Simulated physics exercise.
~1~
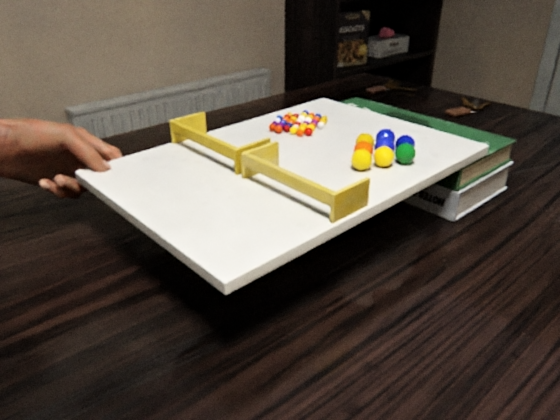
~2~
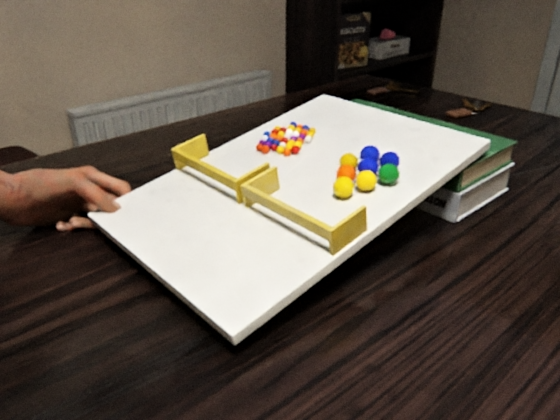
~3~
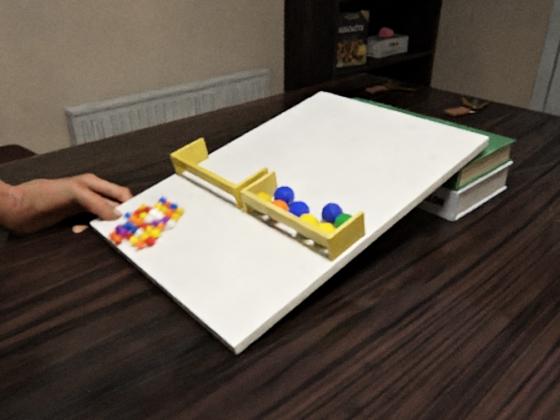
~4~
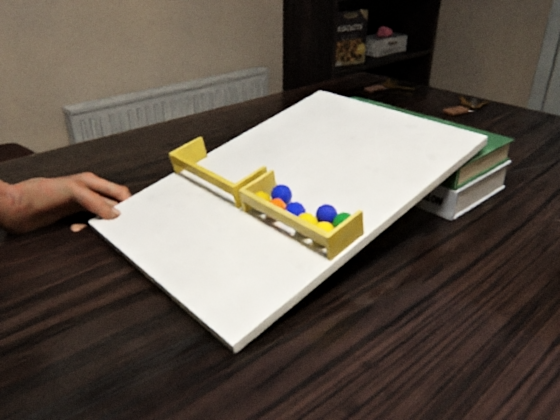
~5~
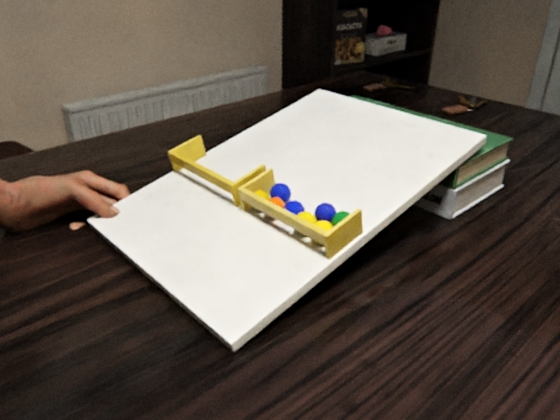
A white board propped on books tilts as a hand lowers its left end, and two groups of small colourful pieces slide down; the larger balls stop behind the nearer yellow barrier, while the smaller bits pass the farther one and leave the board.
